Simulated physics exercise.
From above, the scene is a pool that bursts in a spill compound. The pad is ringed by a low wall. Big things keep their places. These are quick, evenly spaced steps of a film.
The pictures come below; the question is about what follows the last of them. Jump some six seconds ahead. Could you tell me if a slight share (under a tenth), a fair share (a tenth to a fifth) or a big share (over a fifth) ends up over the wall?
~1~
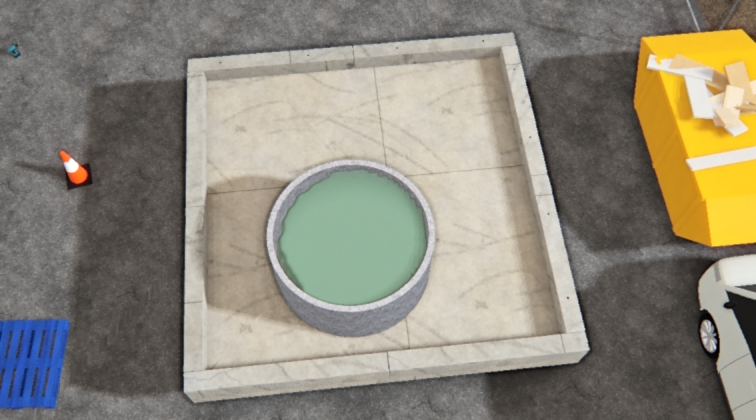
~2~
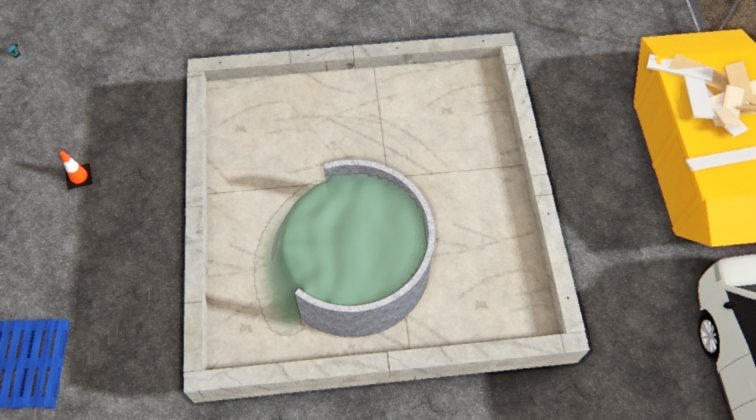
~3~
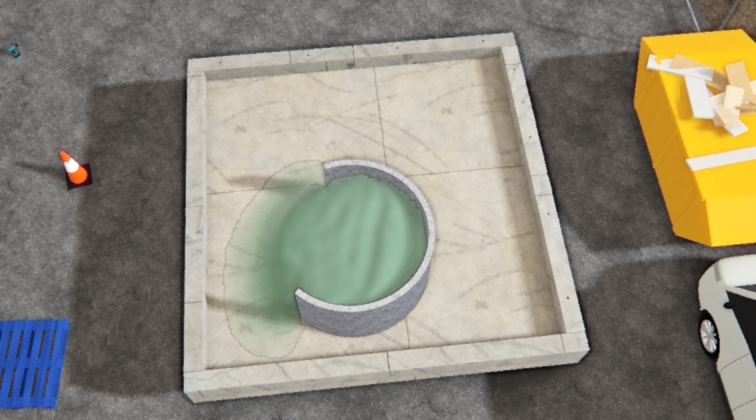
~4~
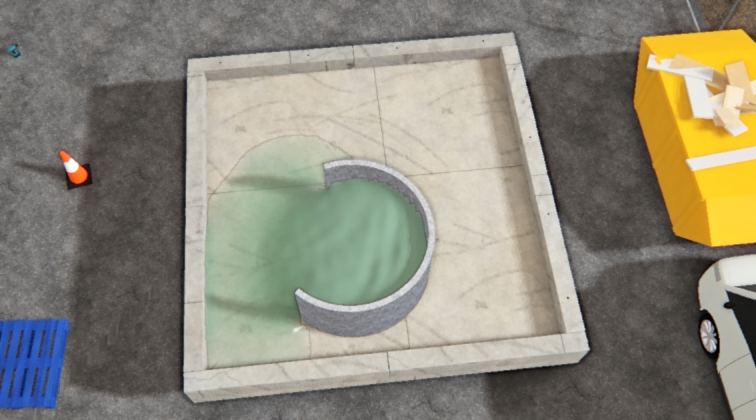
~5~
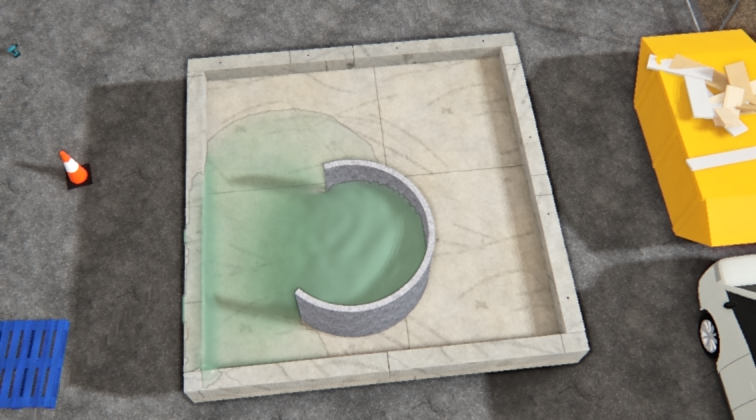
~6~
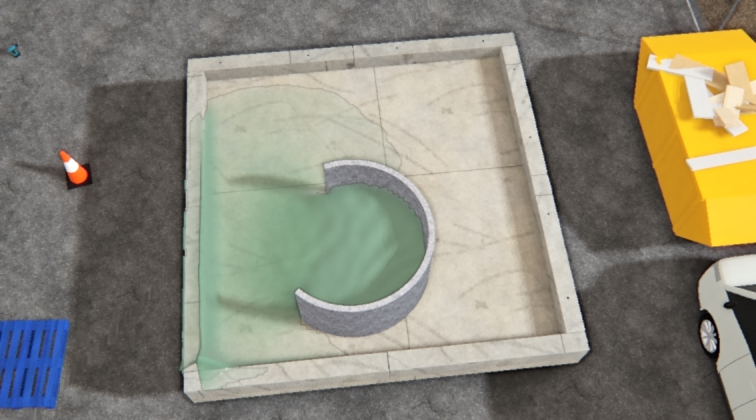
The overflow is greater than a fifth.
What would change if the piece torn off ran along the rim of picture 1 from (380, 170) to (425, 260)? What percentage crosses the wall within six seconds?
Close to 18 per cent, I reckon.
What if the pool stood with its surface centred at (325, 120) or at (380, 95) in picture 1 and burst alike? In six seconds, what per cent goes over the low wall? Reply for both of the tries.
Log: 28 percent, 26 percent, in order.
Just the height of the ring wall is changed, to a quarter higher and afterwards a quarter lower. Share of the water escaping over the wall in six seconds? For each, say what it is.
Lab note: Try one 14 percent; try two 40 percent.
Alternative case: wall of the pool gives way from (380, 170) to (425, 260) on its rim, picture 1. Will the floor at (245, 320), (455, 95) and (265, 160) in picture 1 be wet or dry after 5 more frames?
Taking them as listed, I'd say unwetted, drenched and unwetted.
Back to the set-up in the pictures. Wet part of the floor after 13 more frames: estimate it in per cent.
Near 70 in a hundred.
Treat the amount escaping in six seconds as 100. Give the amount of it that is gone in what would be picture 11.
Close to 45 out of every hundred.
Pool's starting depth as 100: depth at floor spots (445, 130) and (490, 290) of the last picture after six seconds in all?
Approx. 10 % then 12 %.
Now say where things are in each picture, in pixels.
In the first frame, the round pool at (351, 235) is whole and still.
In the second frame, water pours out at (281, 244) and has run to a hidden place.
In the third frame, the front is at (312, 166), out from the gap at (281, 245).
In the fourth frame, water pours out at (282, 247) and has run to (319, 143).
In the fifth frame, water pours out at (282, 248) and has run to (287, 114).
In the sixth frame, water pours out at (282, 248) and has run to (208, 104).
A moment on, water covers 40 % of the floor; the low wall has let 3 % over.
Next, water covers 40 % of the floor; the low wall has let 11 % over.
Then, water covers 60 % of the floor; the low wall has let 23 % over.
Later, water covers 80 % of the floor; the low wall has let 24 % over.
In the end, water covers 85 % of the floor; the low wall has let 24 % over.
